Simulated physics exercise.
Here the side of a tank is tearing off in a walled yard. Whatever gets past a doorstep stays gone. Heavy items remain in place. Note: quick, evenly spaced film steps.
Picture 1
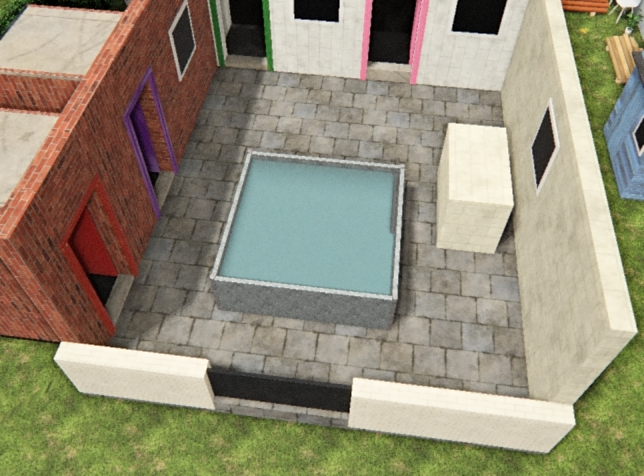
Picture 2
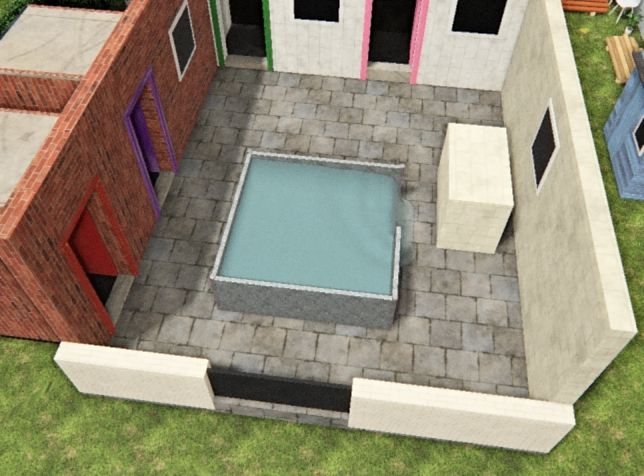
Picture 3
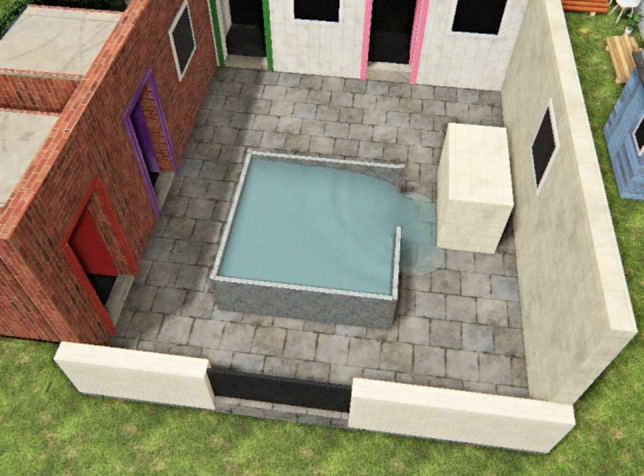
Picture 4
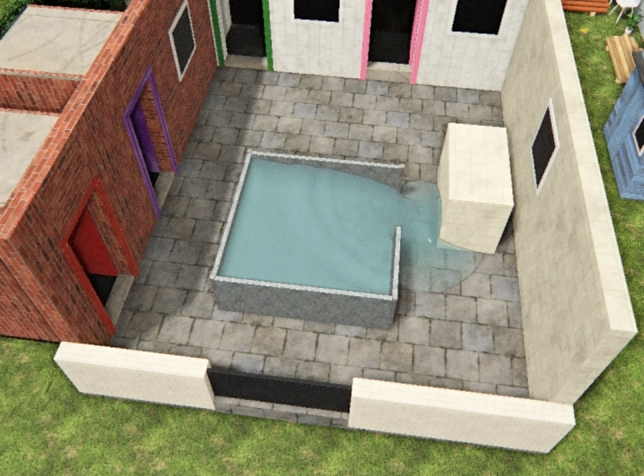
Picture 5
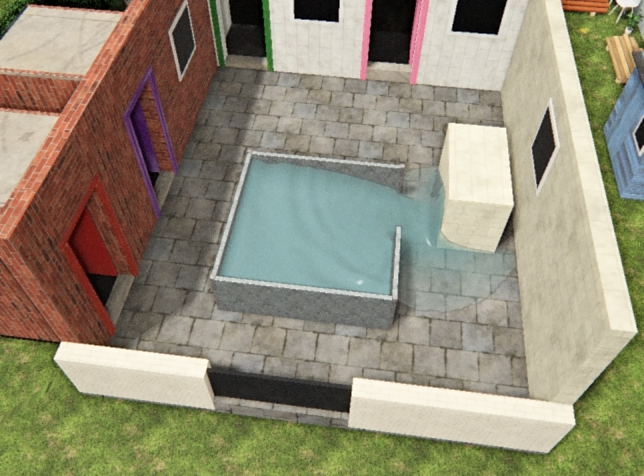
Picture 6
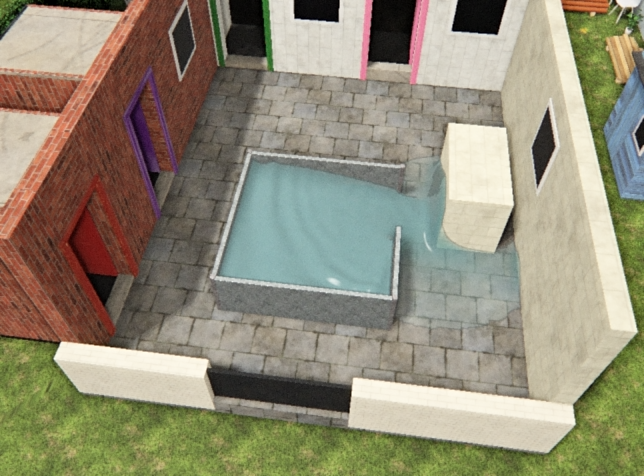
Water pouring through a gap in the right side of a square tank, spreading around a pale block across a paved courtyard.
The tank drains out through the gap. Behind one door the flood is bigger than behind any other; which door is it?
It is the red door.
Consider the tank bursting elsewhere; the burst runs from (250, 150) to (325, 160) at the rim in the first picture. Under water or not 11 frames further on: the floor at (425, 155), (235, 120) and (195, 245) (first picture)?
The first spot is left untouched, the second is soaked through and the third is left untouched.
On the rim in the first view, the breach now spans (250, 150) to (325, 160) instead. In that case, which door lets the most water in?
It's the door marked green, I reckon.
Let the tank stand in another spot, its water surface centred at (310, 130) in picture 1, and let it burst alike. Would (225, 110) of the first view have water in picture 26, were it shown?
That place is left dry.
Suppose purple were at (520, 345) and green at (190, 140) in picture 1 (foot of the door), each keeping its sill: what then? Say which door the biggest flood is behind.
My bet is the one in purple.
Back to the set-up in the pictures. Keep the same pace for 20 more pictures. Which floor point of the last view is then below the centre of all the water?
I would point to (362, 234).
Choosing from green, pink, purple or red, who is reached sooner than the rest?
That's the pink one, I reckon.
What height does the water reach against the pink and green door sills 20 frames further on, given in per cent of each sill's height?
Near 70 and 60 in a hundred.
A moment on, water covers 30 % of the floor; purple door not reached, pink door not reached, green door not reached, red door not reached.
Next, water covers 45 % of the floor; purple door not reached, pink door wet at the sill, nothing in, green door not reached, red door not reached.
Then, water covers 65 % of the floor; purple door not reached, pink door a trickle in, green door wet at the sill, nothing in, red door not reached.
Later, water covers 90 % of the floor; purple door wet at the sill, nothing in, pink door a trickle in, green door a trickle in, red door some in.
In the end, water covers 100 % of the floor; purple door some in, pink door a trickle in, green door a trickle in, red door a lot in; the red door has let in the most.
